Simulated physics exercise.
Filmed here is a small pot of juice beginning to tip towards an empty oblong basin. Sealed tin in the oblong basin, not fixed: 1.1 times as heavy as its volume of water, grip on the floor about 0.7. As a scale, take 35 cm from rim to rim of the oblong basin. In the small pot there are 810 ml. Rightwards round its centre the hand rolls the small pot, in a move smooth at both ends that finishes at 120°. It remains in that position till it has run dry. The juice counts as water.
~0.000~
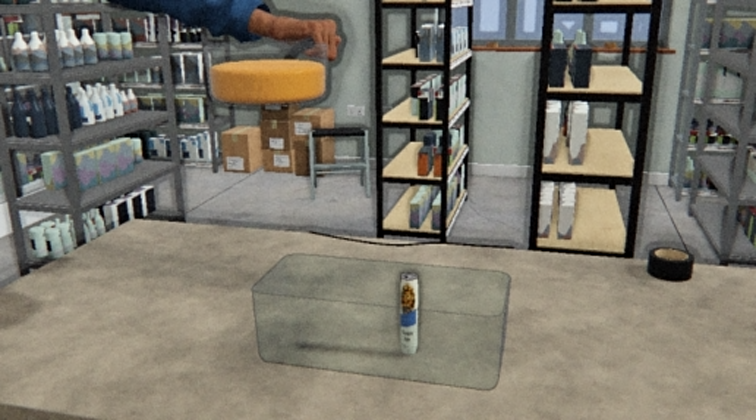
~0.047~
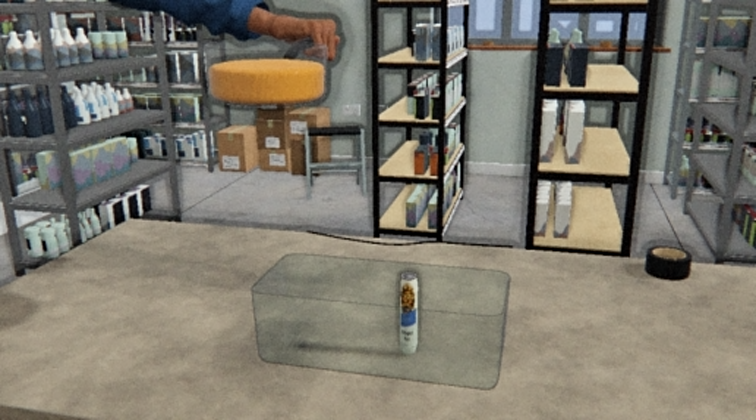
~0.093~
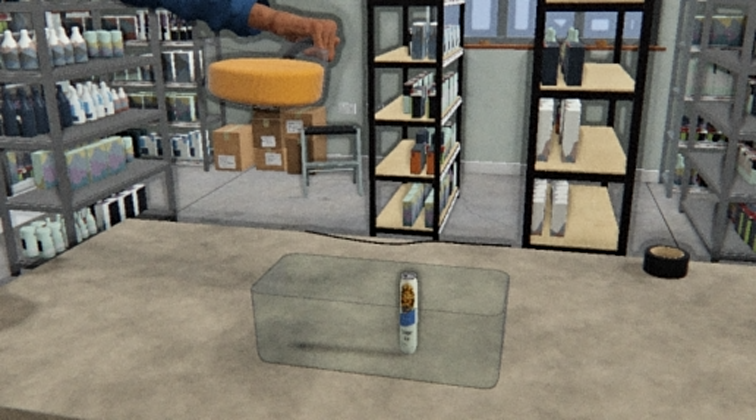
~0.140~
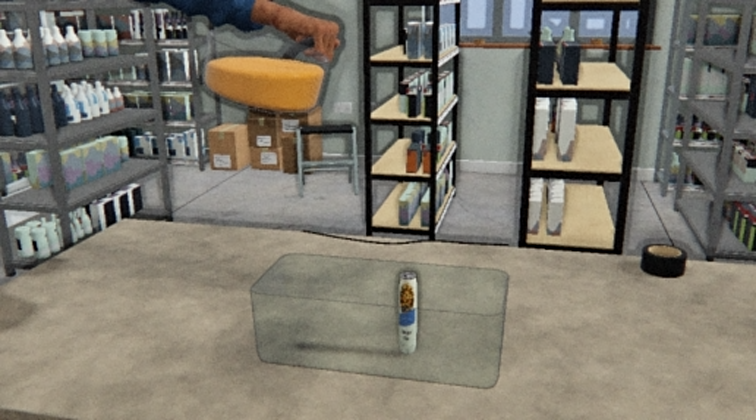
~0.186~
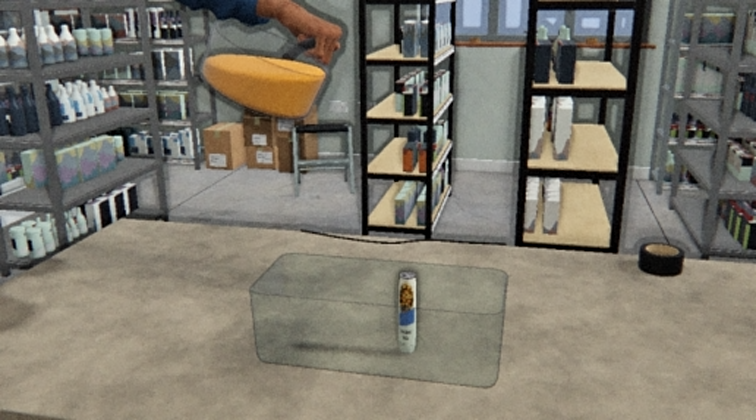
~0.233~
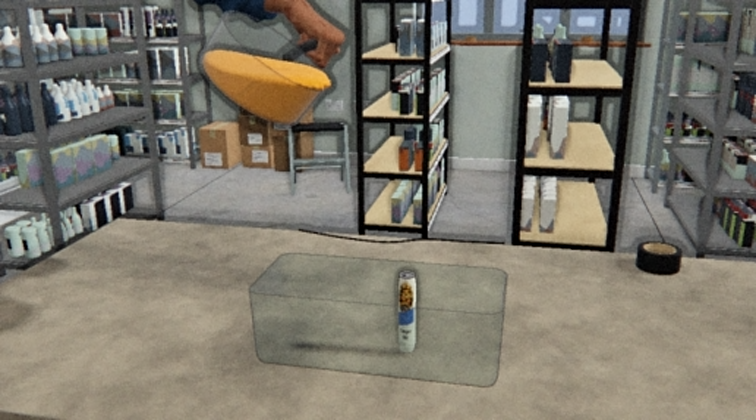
A hand reaching in from the upper left holds a small orange pot level, then rolls it rightwards, gently at first and then more steeply, its right side dipping, while the background slides slightly left. Below, on a grey-brown counter, stands a clear oblong basin with a white, blue and orange tin, and a black roll lies to the right. The view looks slightly down across a shop with bottle-filled shelves, cardboard boxes and a stool.
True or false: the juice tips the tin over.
True.
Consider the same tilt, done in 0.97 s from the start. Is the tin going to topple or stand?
The tin tips over.
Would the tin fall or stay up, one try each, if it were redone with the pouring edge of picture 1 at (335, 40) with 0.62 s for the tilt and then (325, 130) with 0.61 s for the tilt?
Run one: It tumbles. Run two: It tumbles.
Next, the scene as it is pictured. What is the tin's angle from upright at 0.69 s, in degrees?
I'd say it's tipped close to 0 degrees.
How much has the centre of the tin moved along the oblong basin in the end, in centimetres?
In the end the tin's centre has shifted about 6.0 centimetres.
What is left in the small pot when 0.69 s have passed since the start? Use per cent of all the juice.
Close to 1 percent of the whole amount.
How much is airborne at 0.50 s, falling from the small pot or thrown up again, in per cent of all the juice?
I'd say close to 82 per cent.
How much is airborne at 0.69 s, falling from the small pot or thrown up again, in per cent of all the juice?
About 12 per cent.
Then, 0.50 s in, the tilt is 110° and 11 per cent is still to pour; the tin stands where it began.
Then, 0.69 s in, the tilt is 120° and 1 per cent is still to pour; the tin stands 2 cm from where it began.
Then, 0.89 s in, the tilt is 120° and 0 per cent is still to pour; the tin stands 2 cm from where it began.
Then, 1.11 s in, the tilt is 120° and 0 per cent is still to pour; the tin leans 22°.
Finally, the tin lies on its side.
